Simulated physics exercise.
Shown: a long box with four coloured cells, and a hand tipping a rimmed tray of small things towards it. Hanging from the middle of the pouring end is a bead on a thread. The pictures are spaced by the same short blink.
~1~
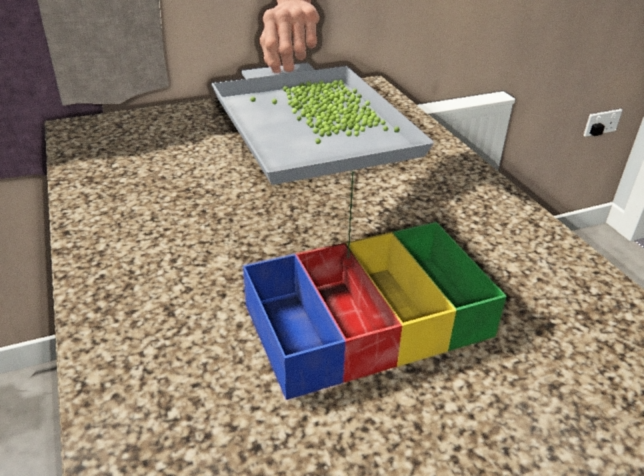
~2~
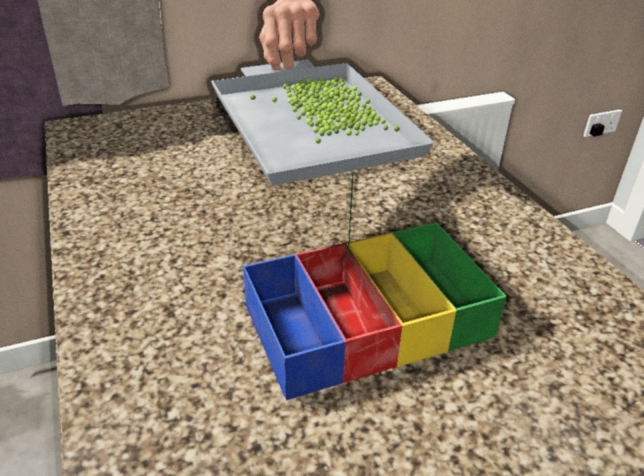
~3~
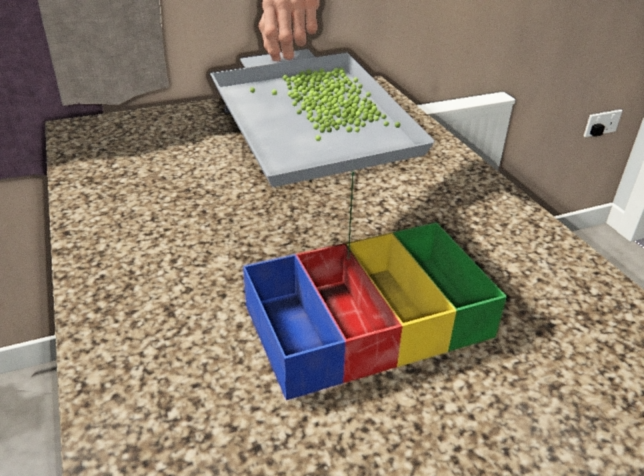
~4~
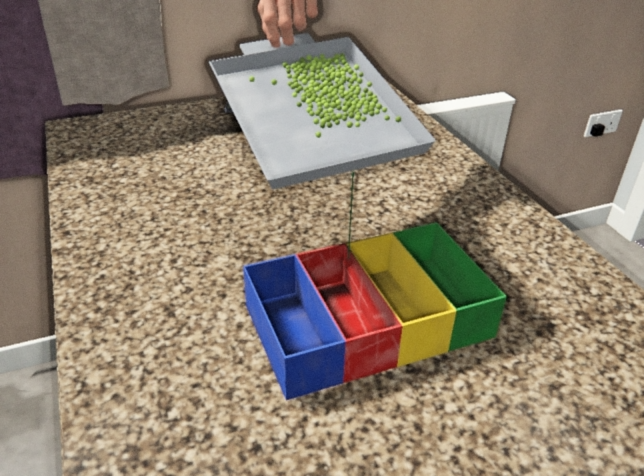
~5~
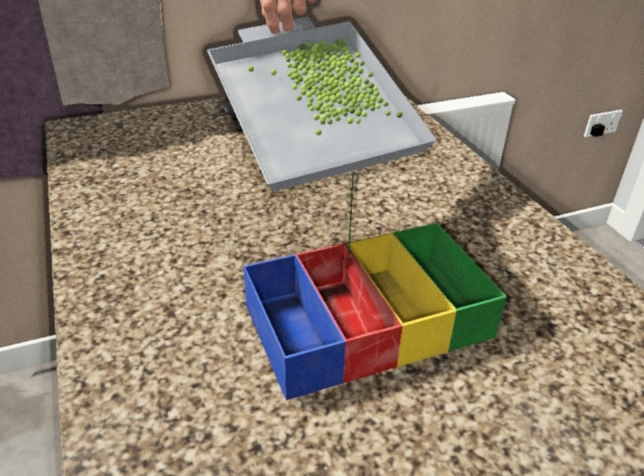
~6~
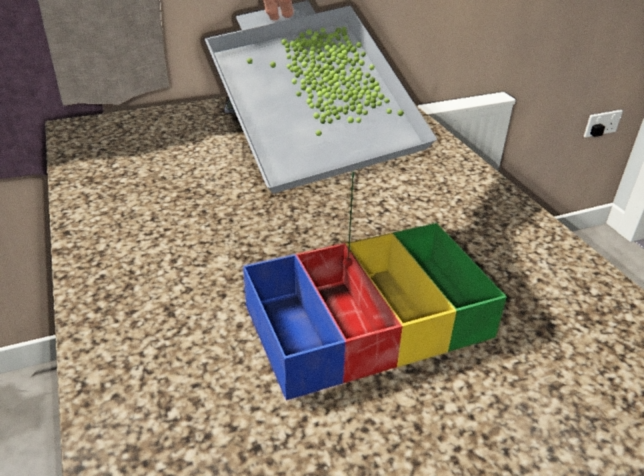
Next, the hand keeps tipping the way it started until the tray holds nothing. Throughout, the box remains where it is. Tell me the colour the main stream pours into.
The main stream pours into the blue cell.
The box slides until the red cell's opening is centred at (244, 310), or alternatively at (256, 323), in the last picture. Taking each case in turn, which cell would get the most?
The cell in yellow, then the cell in yellow.
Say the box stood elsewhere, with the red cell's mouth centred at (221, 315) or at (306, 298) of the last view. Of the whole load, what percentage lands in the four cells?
Roughly 100 %, then roughly 100 %.
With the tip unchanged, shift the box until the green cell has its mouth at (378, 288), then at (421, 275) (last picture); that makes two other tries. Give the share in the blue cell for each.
Trial 1: 0 percent; trial 2: 50 percent.
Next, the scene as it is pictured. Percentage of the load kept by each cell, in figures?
As percentages, the split is blue cell 70, then red cell 10, then yellow cell 0, and finally green cell 0.
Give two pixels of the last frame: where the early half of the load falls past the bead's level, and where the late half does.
About (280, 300) to begin with, then about (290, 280).
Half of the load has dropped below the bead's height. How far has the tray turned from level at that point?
I'd say it is tilted about 90°.
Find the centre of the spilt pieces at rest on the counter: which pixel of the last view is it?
The centre sits near (219, 420).
Soon, tray tipped steeply; about two thirds on the tray; a small part in the blue cell; a stray few in the red cell; about a third falling or outside the box.
A while on, tray tipped past a quarter turn; a small part on the tray; about half in the blue cell; a small part in the red cell; about a third falling or outside the box.
Towards the end, tray tipped past a quarter turn; most in the blue cell; a small part in the red cell; about a quarter falling or outside the box.
Finally, tray tipped past a quarter turn; most in the blue cell; a small part in the red cell; none in the yellow cell; none in the green cell; about a quarter outside the box.
